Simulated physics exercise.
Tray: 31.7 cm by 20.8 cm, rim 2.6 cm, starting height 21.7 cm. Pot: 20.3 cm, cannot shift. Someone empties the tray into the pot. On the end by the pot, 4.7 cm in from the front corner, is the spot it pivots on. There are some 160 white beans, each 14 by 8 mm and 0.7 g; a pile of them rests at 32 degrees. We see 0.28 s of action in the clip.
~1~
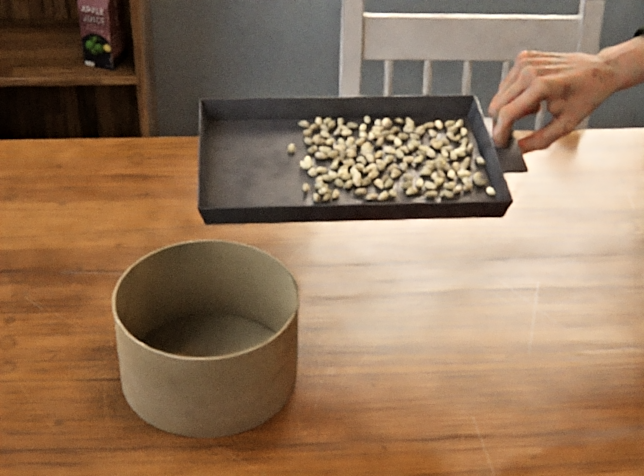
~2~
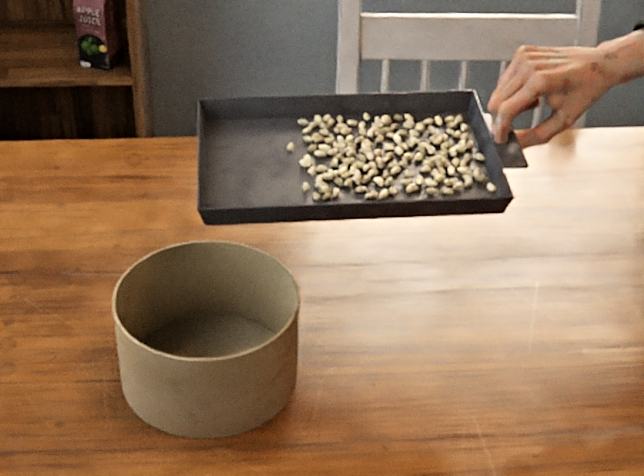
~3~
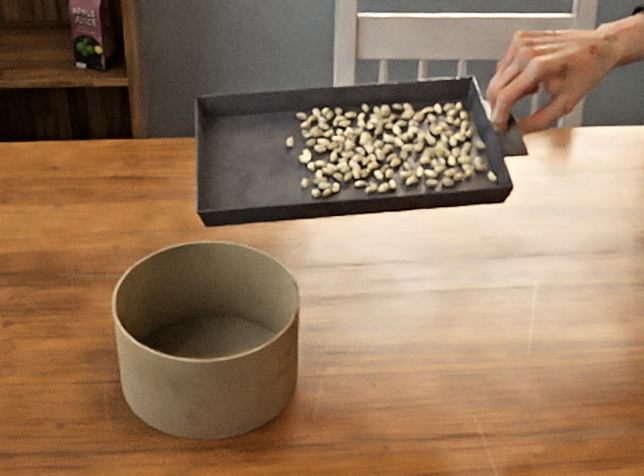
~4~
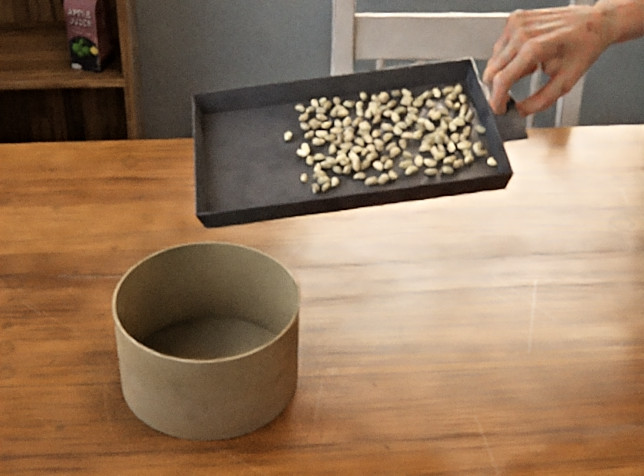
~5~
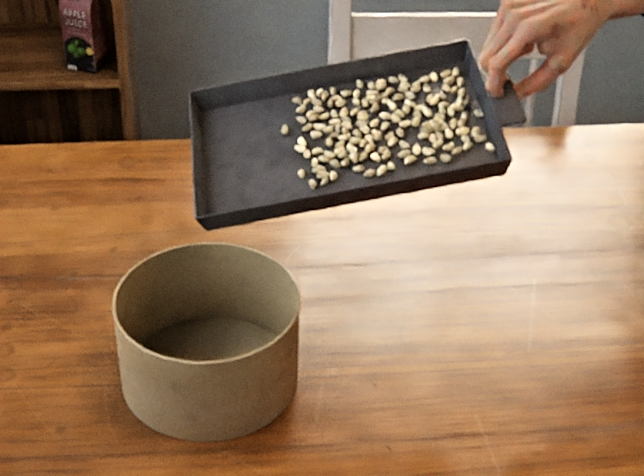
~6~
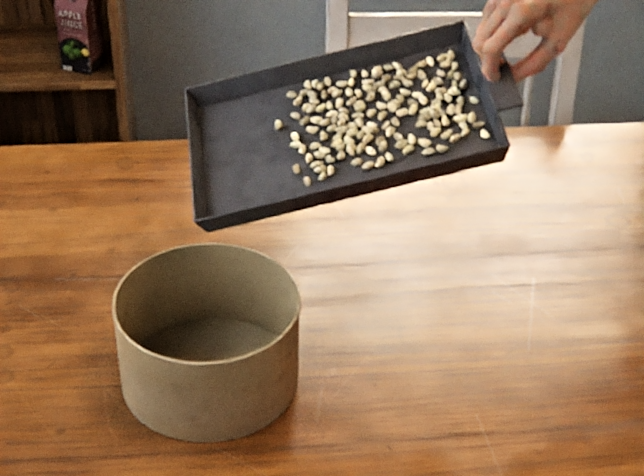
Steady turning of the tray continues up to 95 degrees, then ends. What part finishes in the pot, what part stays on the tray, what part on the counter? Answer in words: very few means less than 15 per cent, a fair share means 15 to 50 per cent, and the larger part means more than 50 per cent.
Pot: The larger part. Tray: Very few. Counter: Very few.
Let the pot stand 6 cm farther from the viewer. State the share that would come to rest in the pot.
About 80 %.
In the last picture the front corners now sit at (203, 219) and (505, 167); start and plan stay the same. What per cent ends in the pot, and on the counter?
The pot gets 100 and the counter 0.
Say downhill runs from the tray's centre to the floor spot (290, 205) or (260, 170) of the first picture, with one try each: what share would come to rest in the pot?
That would be close to 100 per cent and then close to 40 per cent.
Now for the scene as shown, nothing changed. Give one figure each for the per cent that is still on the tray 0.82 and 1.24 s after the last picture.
In order, 40 and 0.
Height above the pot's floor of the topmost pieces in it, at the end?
About 2.0 centimetres.
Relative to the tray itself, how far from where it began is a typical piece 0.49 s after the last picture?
19 cm.
Then, 0.49 s after the last picture, tilt 54 degrees; the tray holds 100 %, the pot 0 %.
Then, 0.82 s after the last picture, tilt 79 degrees; the tray holds 40 %, the pot 55 %.
Then, 1.24 s after the last picture, tilt 95 degrees; the tray holds 0 %, the pot 90 %.
In the end, pot 100 %, tray 0 %, counter 0 %.
